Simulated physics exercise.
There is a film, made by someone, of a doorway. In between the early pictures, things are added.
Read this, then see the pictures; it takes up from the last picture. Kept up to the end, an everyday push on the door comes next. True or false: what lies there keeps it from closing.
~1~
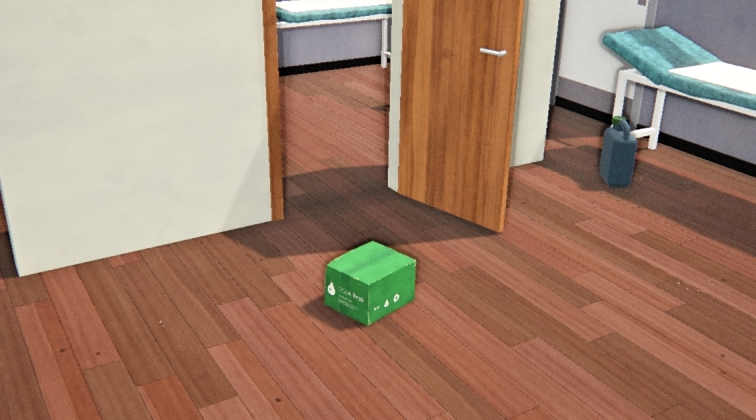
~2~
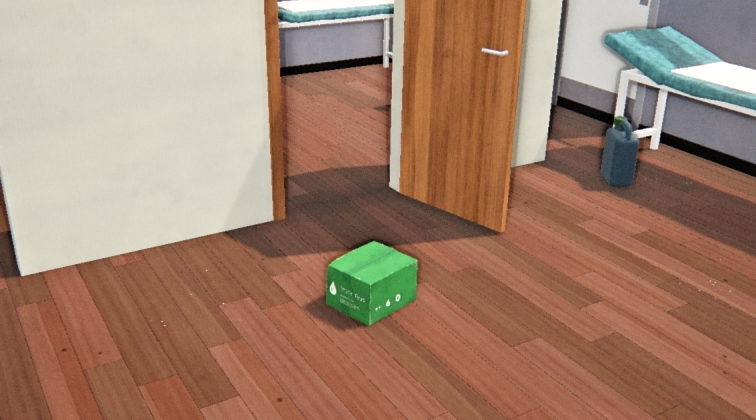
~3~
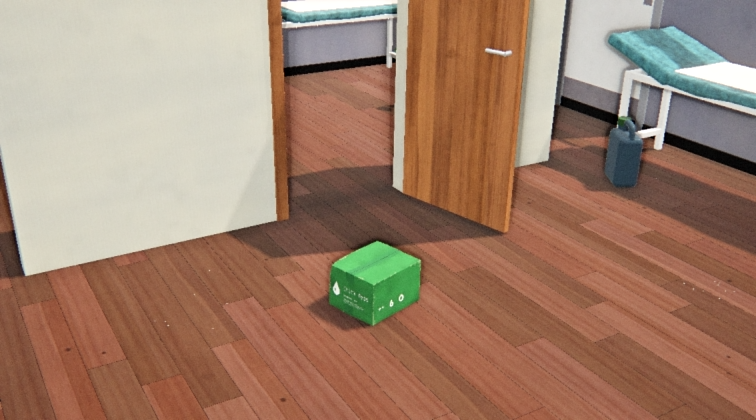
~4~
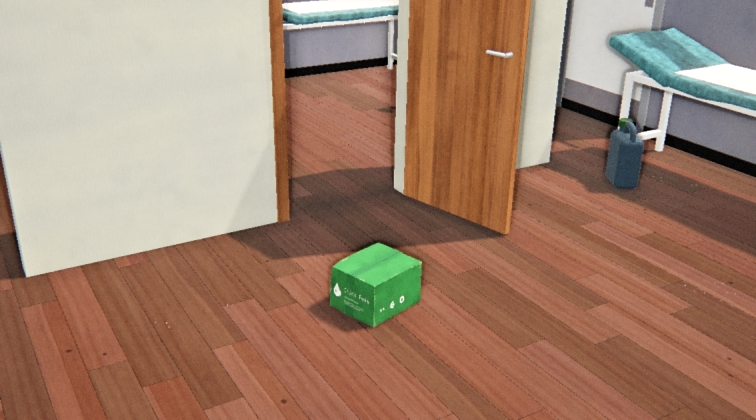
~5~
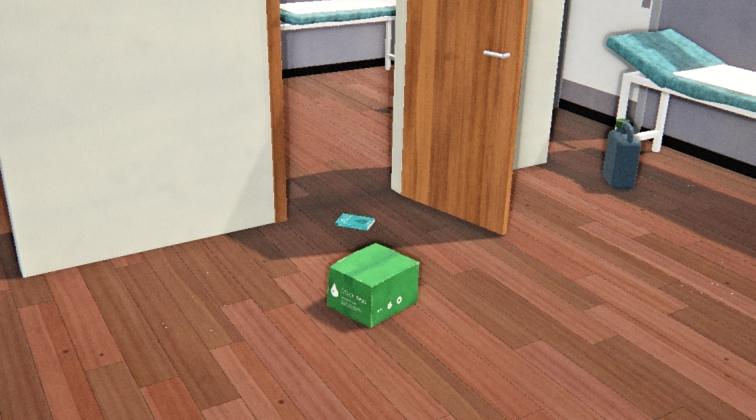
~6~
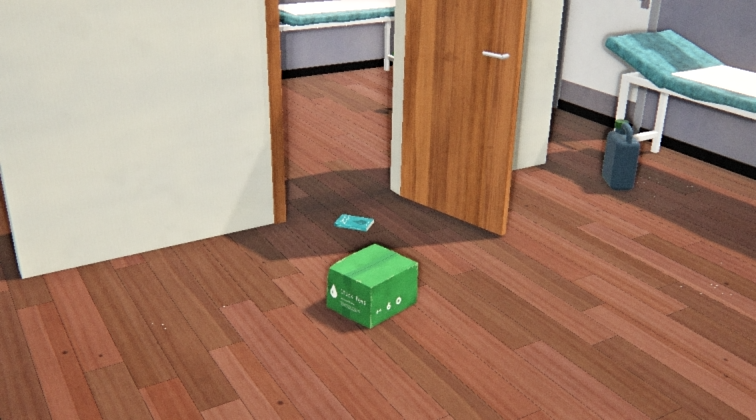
False.
Then, 0.80 s on from there, door 75° open.
Then, 1.40 s on from there, door 35° open; turquoise book shifted a little near (351, 222).
Then, 1.70 s on from there, door 16° open; turquoise book shifted about its own width near (328, 214).
Then, 1.90 s on from there, door 2° open; turquoise book shifted well along near (317, 207).
In the end, door 0° open; moved from the start, turquoise book; green box unmoved. At the end, from the last picture's camera, turquoise book near (312, 202).
